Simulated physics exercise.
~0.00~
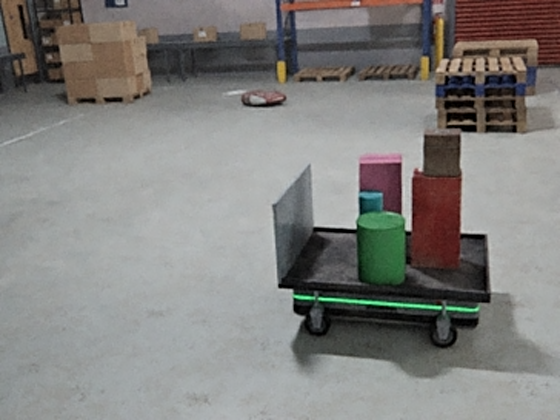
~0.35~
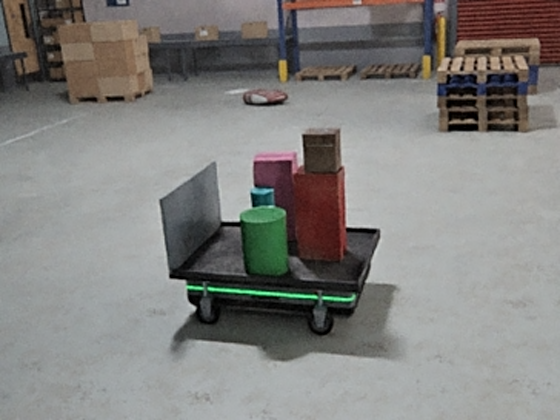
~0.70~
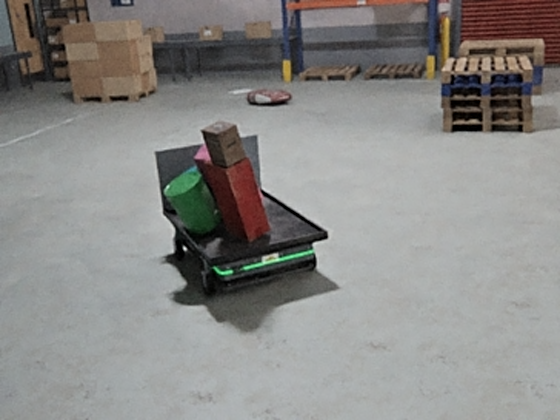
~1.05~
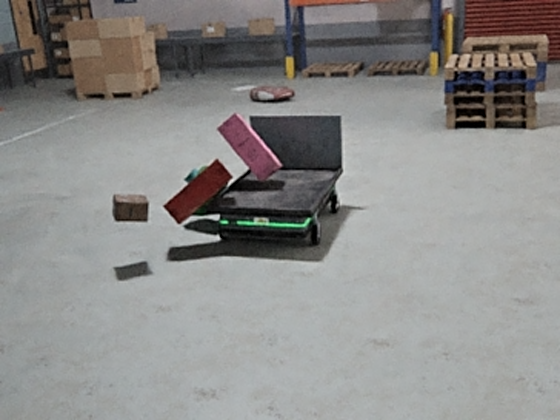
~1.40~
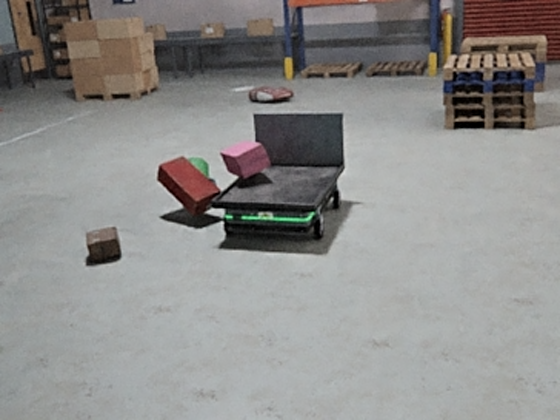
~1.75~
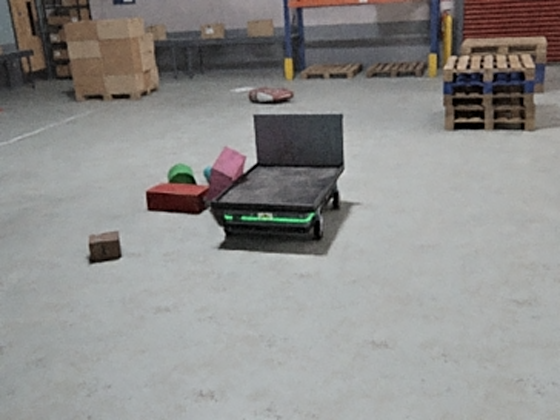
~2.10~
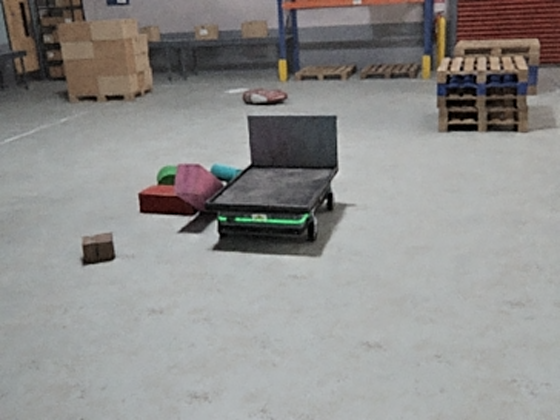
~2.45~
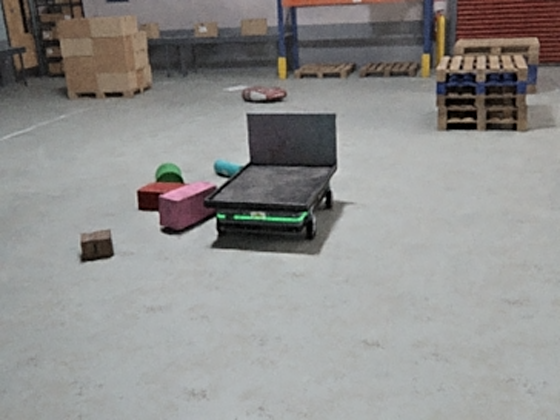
To begin with, a low black cart with a tall board at its front end rolls left across a warehouse floor, carrying a red box, a pink box, a green pail, a small brown box and a turquoise canister, all upright. The cart then swings around toward the viewer's far side, and the load tilts. As it finishes the turn, the brown box, red box and green pail tumble off its left side, while the pink box leans sharply. The cart stops, and the pink box topples off too. Finally, all five objects lie tipped over on the floor beside the empty cart.
